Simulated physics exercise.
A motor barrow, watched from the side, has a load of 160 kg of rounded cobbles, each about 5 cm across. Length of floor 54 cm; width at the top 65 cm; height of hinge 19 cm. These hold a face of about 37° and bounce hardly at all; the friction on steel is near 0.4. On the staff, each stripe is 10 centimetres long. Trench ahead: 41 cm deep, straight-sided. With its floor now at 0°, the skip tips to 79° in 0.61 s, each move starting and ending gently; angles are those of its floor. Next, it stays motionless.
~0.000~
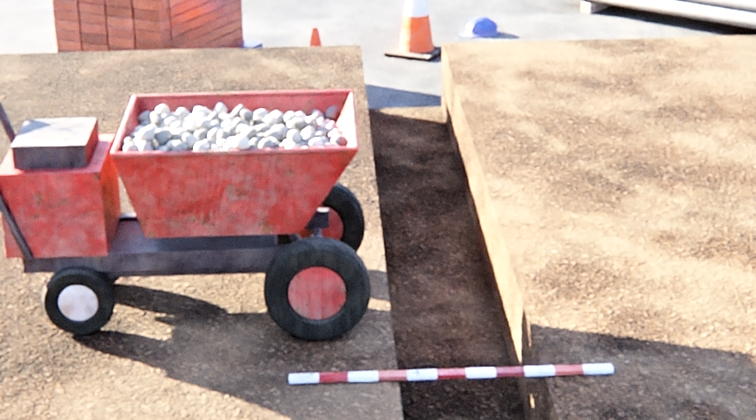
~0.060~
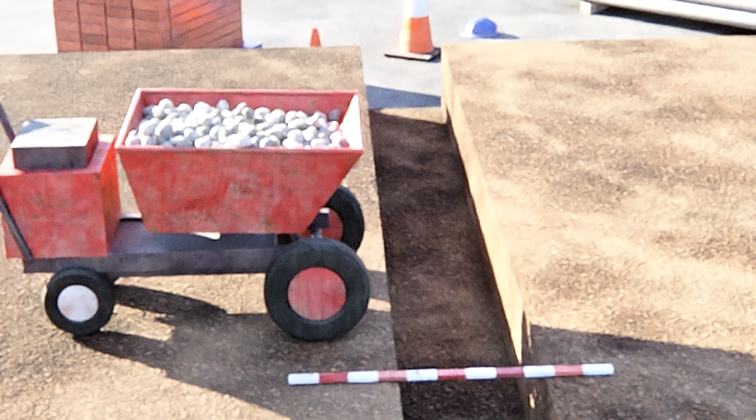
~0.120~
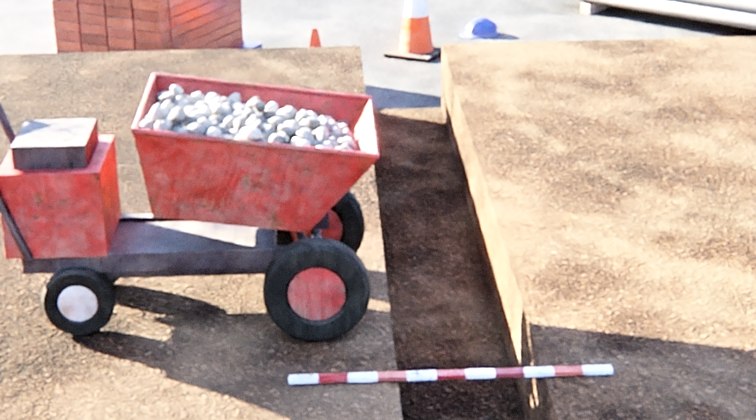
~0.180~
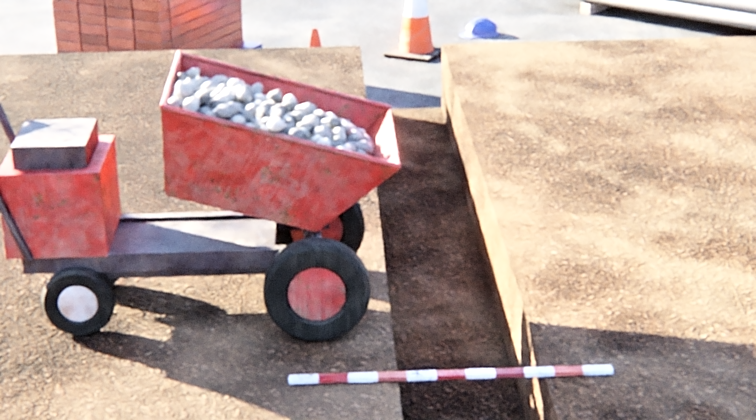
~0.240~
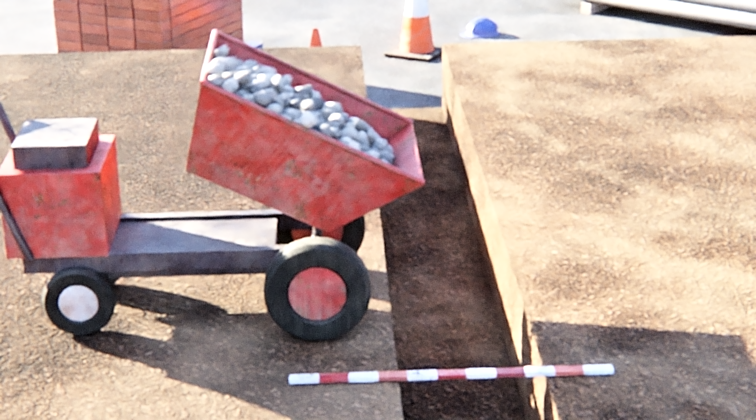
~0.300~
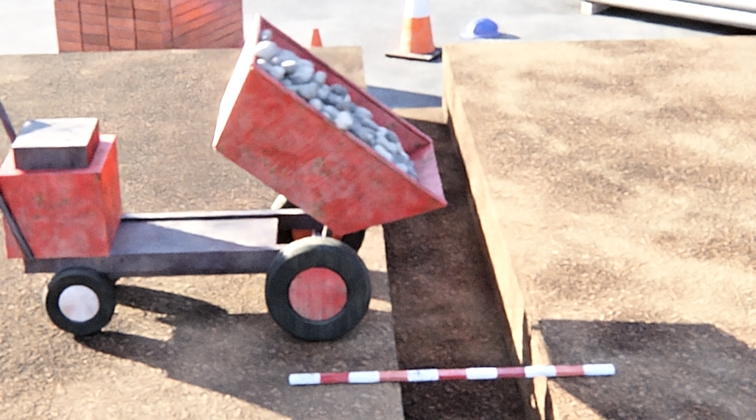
The red skip of a motor barrow, loaded with rounded grey cobbles, tilts gently and then more steeply down to the right, its left end rising, while the wheels stay still beside a straight-sided trench and a red-and-white staff.
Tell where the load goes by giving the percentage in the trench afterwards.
About 43 per cent of the load is in the trench.
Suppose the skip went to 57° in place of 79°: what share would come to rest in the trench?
Share in trench: Approx. 25%.
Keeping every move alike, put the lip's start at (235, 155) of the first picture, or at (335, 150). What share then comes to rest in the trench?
That gives roughly 95 per cent and roughly 60 per cent.
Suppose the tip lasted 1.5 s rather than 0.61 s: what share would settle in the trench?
Then some 70 per cent would.
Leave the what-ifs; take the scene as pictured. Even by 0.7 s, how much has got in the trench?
About 15%.
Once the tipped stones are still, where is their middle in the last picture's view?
Roughly at pixel (557, 291).
After 0.5 s the floor is at 67°; 100 % in the skip; the foremost stones are at (469, 225).
After 0.7 s the floor is at 79°; 50 % in the skip, 17 % in the trench, 33 % past the trench; the foremost stones are at (607, 283).
After 1.1 s the floor is at 79°; 9 % in the skip, 33 % in the trench, 58 % past the trench; the foremost stones are past the picture's edge.
After 3.0 s the floor is at 79°; 0 % in the skip, 43 % in the trench, 57 % past the trench; the foremost stones are past the picture's edge.
